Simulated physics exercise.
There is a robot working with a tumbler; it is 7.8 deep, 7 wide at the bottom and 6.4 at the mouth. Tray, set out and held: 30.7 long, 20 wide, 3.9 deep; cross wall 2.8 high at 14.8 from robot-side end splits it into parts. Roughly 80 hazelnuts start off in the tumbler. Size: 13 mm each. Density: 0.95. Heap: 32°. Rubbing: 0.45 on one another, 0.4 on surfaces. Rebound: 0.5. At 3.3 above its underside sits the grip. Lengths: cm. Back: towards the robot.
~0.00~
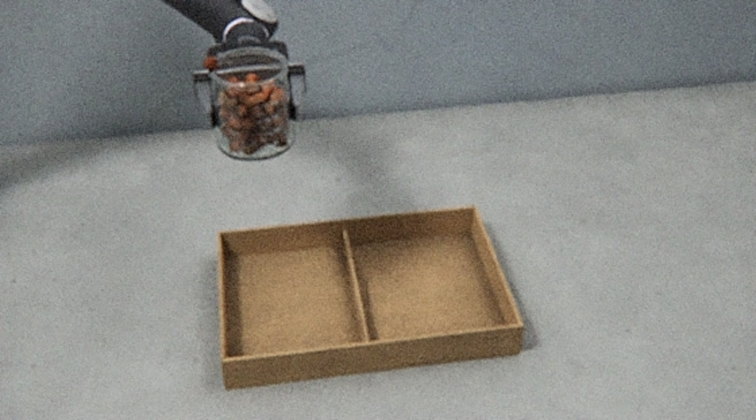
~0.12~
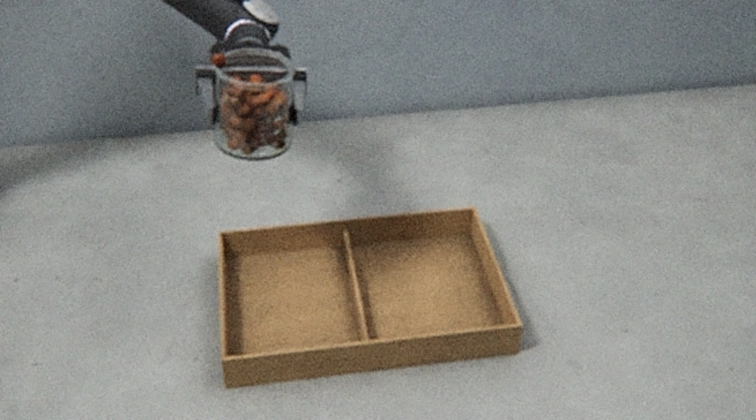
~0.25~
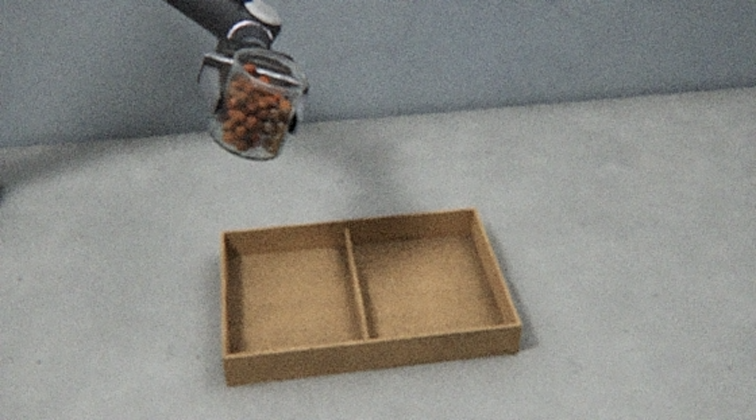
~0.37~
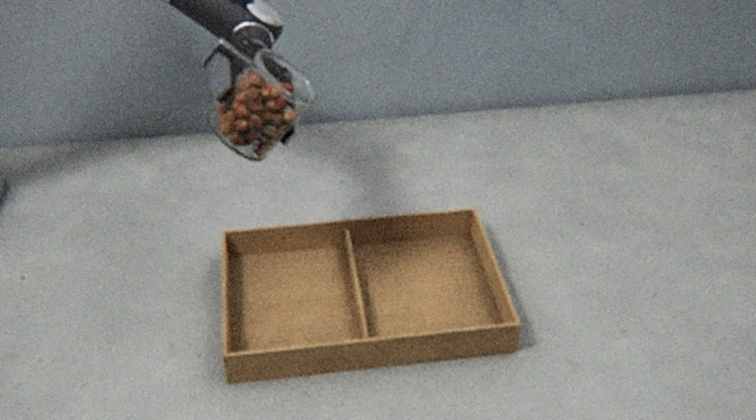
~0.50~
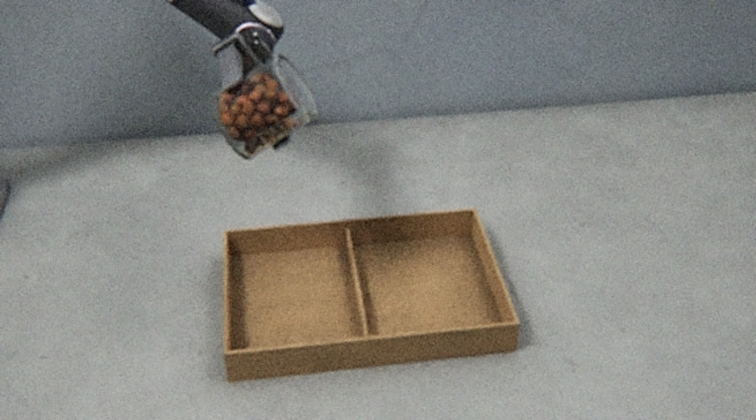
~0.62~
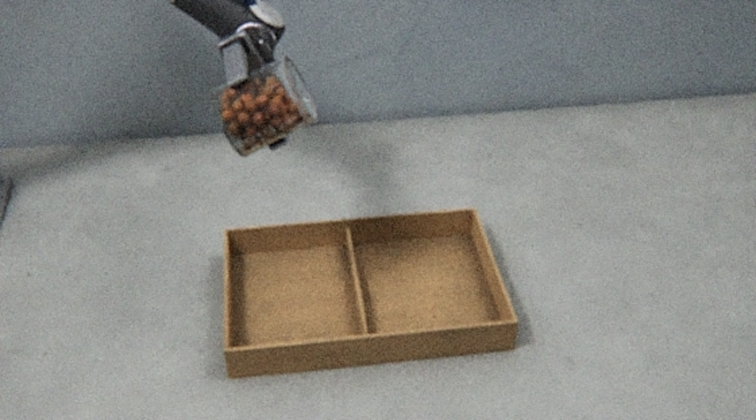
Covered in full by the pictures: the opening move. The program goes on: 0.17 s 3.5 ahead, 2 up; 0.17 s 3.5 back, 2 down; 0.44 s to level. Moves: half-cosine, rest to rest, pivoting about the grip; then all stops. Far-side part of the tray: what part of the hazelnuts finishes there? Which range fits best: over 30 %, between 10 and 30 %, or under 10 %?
The range that fits is under 10 %.
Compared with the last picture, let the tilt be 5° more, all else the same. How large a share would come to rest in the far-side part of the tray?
About 0 %.
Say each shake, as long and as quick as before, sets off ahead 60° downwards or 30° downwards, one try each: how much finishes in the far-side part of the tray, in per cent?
I'd say close to 0 percent for the first and close to 0 percent for the second.
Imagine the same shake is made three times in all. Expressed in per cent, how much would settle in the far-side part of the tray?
That would give close to 5 percent.
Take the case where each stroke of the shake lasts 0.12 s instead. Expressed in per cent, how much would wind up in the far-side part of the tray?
Around 15 percent.
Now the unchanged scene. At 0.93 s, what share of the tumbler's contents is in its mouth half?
Mouth half: Close to 40 per cent.
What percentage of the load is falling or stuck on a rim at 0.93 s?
It amounts to roughly 2 in a hundred.
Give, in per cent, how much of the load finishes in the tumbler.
95 percent.
After 0.93 s, tilted 66° forward, highest piece 29 above the table; 83 in the tumbler, 2 in flight or on a rim.
After 1.24 s, tilted 18° forward, highest piece 30 above the table; 81 in the tumbler, 2 in the robot-side part, 2 in the far-side part.
After 1.60 s, level, highest piece 30 above the table; 81 in the tumbler, 2 in the robot-side part, 2 in the far-side part.
After 2.65 s, level, highest piece 30 above the table; 81 in the tumbler, 2 in the robot-side part, 2 in the far-side part.
At rest, 81 in the tumbler, 2 in the robot-side part, 2 in the far-side part. That is 2 % in the far-side part of the tray.
